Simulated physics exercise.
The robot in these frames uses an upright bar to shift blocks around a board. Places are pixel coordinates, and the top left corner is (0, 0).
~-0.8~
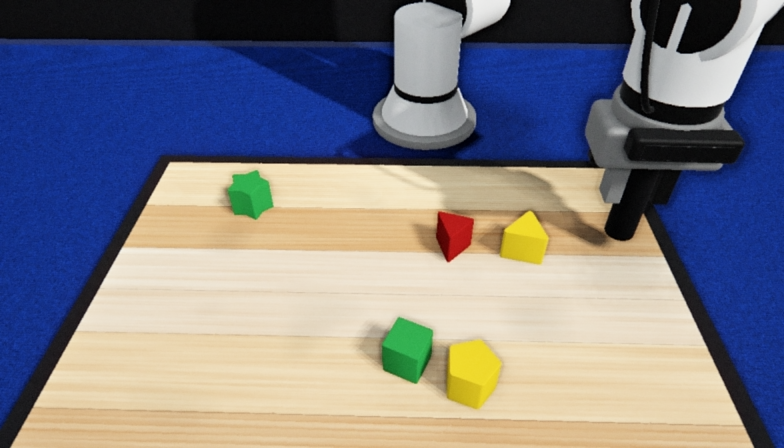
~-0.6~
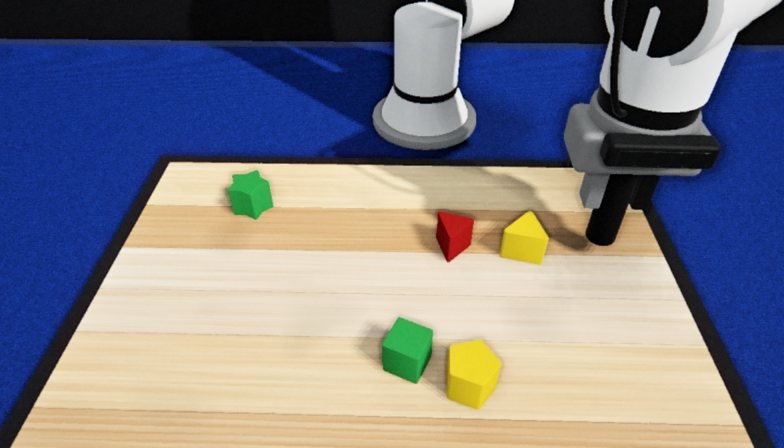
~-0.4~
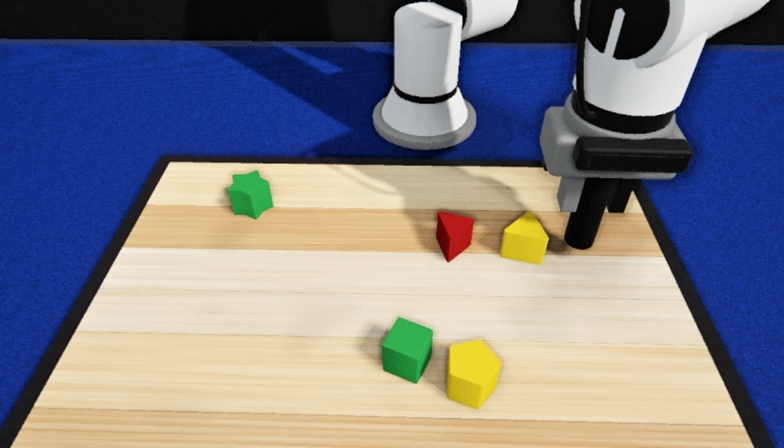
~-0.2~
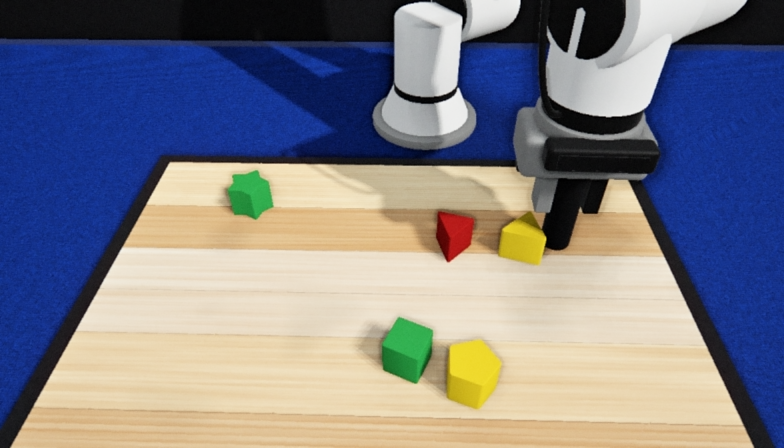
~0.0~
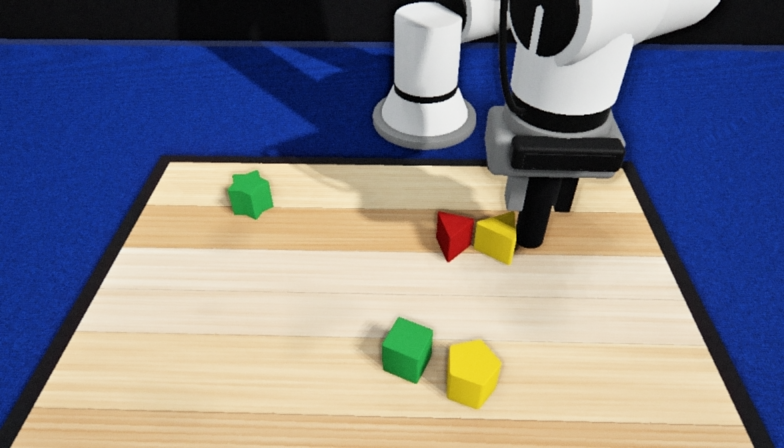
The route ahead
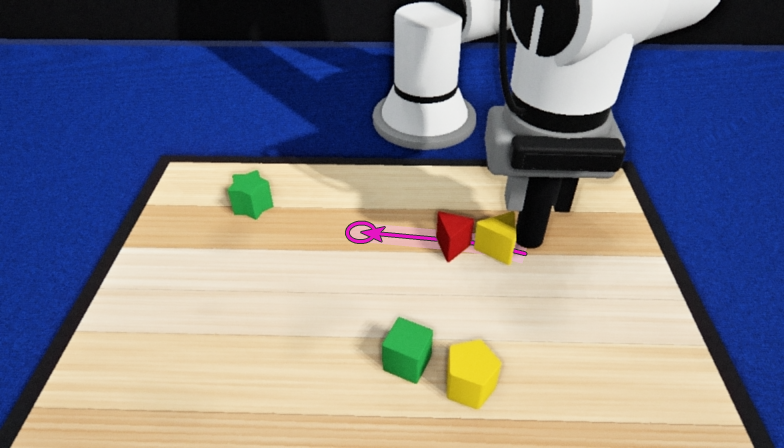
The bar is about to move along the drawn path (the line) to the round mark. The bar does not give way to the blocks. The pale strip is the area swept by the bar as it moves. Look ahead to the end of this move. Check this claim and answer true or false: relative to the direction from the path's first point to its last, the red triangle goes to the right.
False.
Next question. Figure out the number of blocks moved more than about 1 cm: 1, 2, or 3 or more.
It's going to be two.
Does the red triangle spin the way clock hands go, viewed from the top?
No, I don't think so.
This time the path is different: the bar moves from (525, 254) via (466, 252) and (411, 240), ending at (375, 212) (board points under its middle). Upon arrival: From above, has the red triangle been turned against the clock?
Going by the path, yes.
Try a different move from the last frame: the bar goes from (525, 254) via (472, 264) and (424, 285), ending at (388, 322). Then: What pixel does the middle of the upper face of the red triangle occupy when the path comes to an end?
That would be at about pixel (436, 216).
The drawn path runs from (525, 254) via (470, 242) and (415, 237), ending at (361, 232).
The first path, step by step. One third of the way, bar (470, 228); red triangle (416, 214), turned 85° anticlockwise; yellow triangle (444, 211), turned 15° clockwise.
Two thirds of the way, bar (415, 223); red triangle (382, 218), turned 85° anticlockwise; yellow triangle (393, 200), turned 15° clockwise.
At the end, bar (360, 218); red triangle (355, 224), turned 125° anticlockwise; yellow triangle (357, 189), turned 80° clockwise.
